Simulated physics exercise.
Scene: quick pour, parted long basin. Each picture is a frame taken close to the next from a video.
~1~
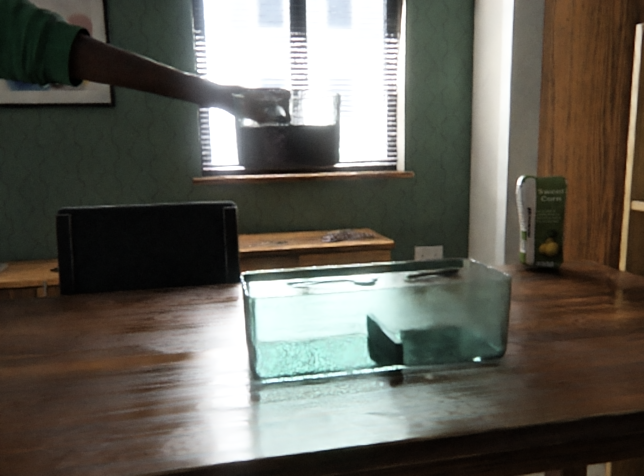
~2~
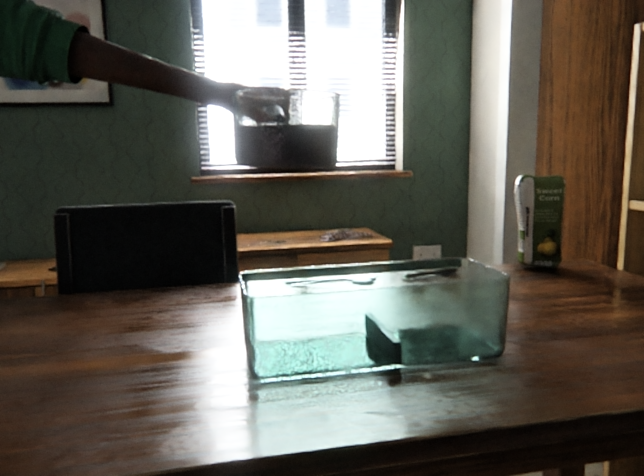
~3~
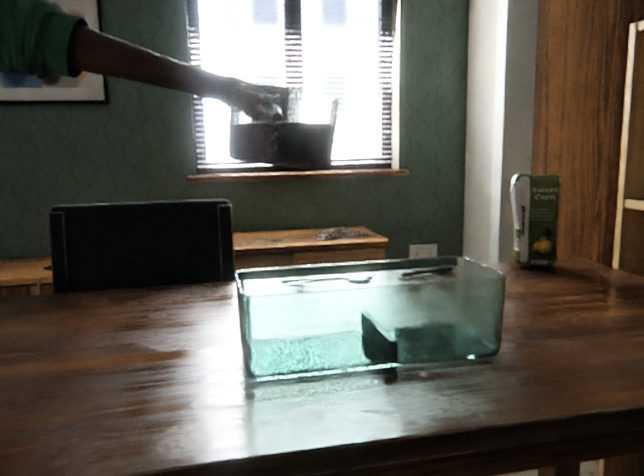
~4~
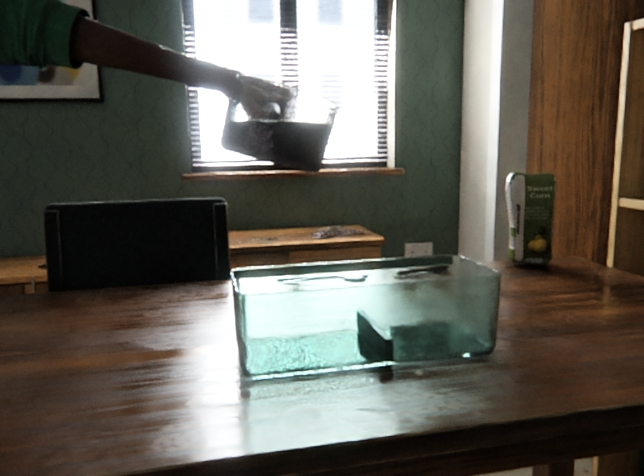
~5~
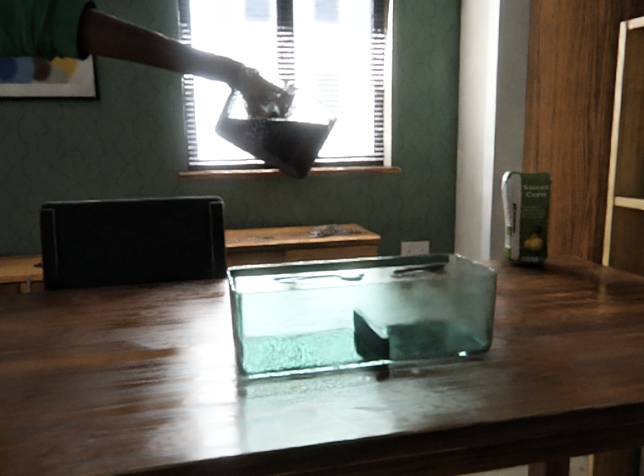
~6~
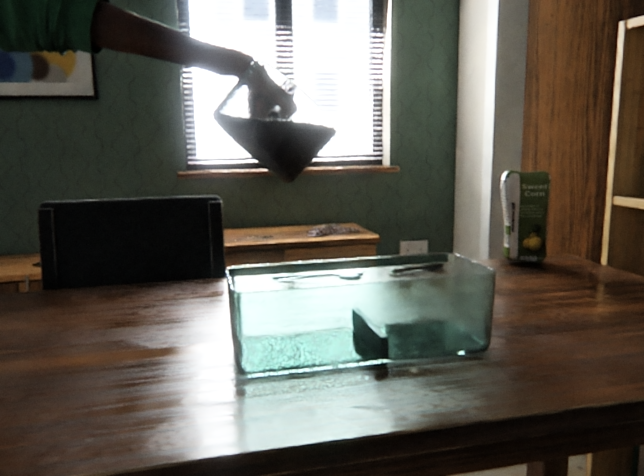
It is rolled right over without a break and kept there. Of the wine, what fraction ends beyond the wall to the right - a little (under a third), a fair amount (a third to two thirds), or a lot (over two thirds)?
A fair amount, a third to two thirds.
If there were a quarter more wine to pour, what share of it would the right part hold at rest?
The share comes to some 55 parts in a hundred.
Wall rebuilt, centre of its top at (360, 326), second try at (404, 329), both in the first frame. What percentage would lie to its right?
I'd expect near 90 percent the first time and near 15 percent the next.
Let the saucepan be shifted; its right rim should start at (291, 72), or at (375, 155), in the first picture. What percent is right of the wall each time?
The first start yields 10 per cent, the second 80 per cent.
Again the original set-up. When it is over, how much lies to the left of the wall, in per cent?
Share approx. 50 %.
A moment on, the saucepan is tipped right over and 34 per cent is still to pour, 3 is left of the wall and 12 right of it.
Next, the saucepan is tipped right over and 6 per cent is still to pour, 30 is left of the wall and 50 right of it.
Then the saucepan is tipped right over and 0 per cent is still to pour, 47 is left of the wall and 49 right of it.
Later the saucepan is tipped right over and 0 per cent is still to pour, 49 is left of the wall and 49 right of it.
Finally, 49 per cent lies left of the wall, 49 right of it and 2 outside.
